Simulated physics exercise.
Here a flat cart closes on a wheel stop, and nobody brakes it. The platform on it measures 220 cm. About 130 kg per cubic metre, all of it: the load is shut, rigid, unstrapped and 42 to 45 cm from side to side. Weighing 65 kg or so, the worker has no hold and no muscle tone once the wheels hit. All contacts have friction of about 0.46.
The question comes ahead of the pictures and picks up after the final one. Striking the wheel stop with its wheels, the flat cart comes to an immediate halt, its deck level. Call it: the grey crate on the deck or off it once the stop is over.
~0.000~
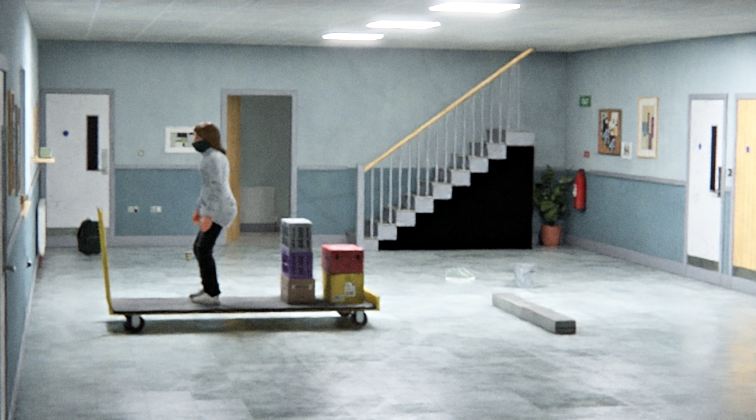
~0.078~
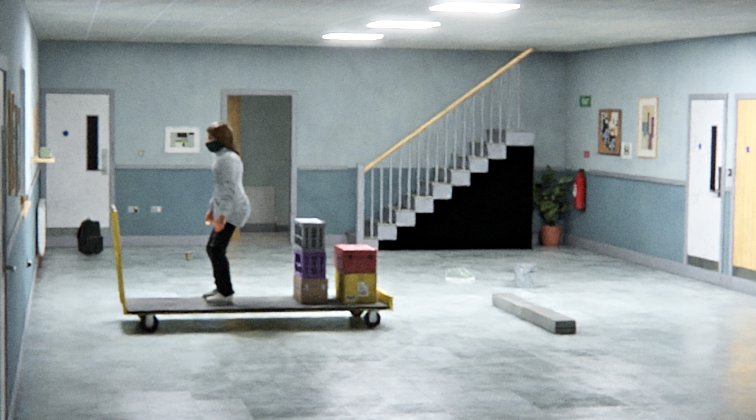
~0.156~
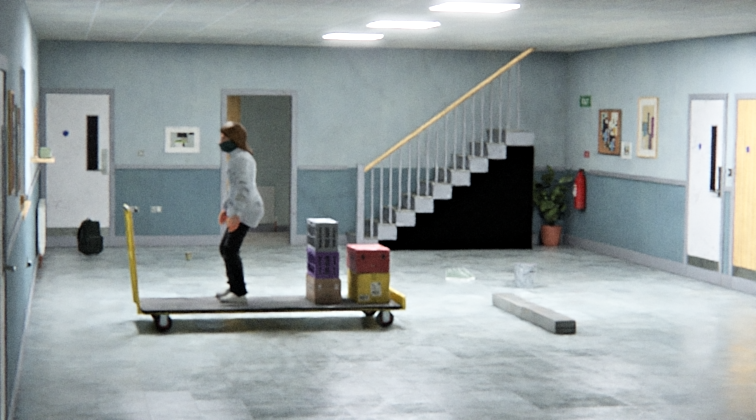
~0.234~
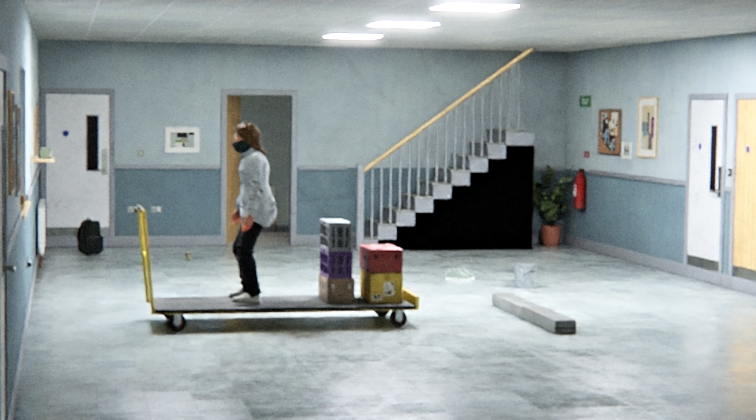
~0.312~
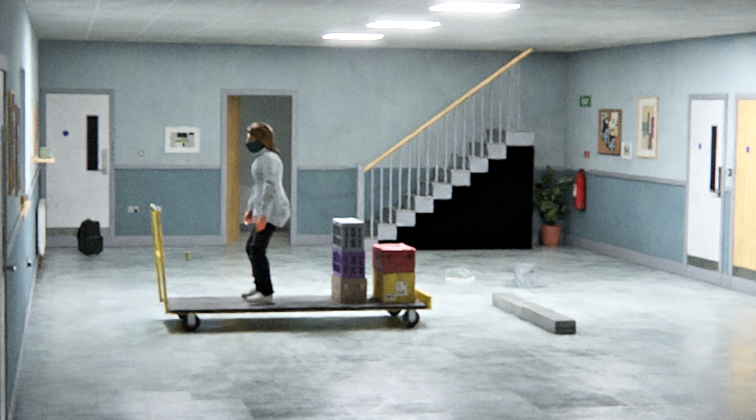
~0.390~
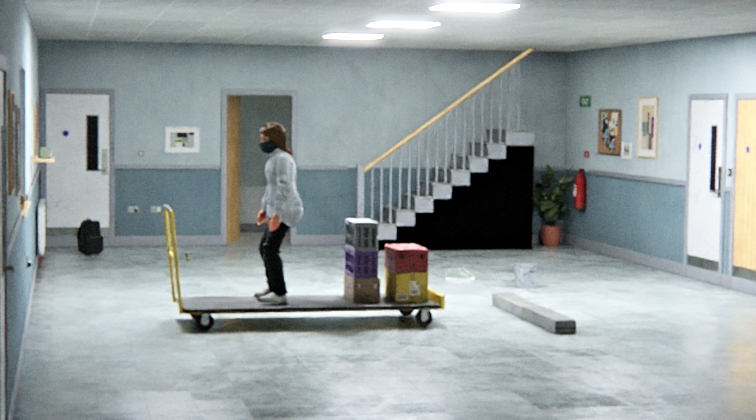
Off.
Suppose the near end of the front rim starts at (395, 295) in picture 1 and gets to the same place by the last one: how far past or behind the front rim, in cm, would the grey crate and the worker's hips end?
Grey: 40 cm behind; hips: 80 cm behind.
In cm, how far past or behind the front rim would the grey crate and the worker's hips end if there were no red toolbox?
Grey 70 past, hips 90 behind.
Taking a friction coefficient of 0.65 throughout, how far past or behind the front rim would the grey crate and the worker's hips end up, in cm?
In that case the grey load finishes 90 cm past the rim, with the hips 80 cm behind.
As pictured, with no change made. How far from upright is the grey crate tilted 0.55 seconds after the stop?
It leans roughly 50° away from upright.
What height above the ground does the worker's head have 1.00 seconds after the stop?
50 cm up.
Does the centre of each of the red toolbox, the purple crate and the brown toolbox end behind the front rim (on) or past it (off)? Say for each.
At the finish the red one is lost, the purple one lost, and the brown one kept.
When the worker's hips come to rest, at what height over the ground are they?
Some 25 cm up.
The wheels strike at 1.01 s.
After 1.56 s the grey crate is 6 cm behind the rim, tilted 50°, near (526, 216) in the last picture's view.
After 2.01 s the grey crate is 50 cm past the rim, tilted 115°, near (584, 289) in the last picture's view.
Final state at 3.2 s, past the rim, grey crate, red toolbox and purple crate; behind it, yellow parcel, brown toolbox and the worker's hips.
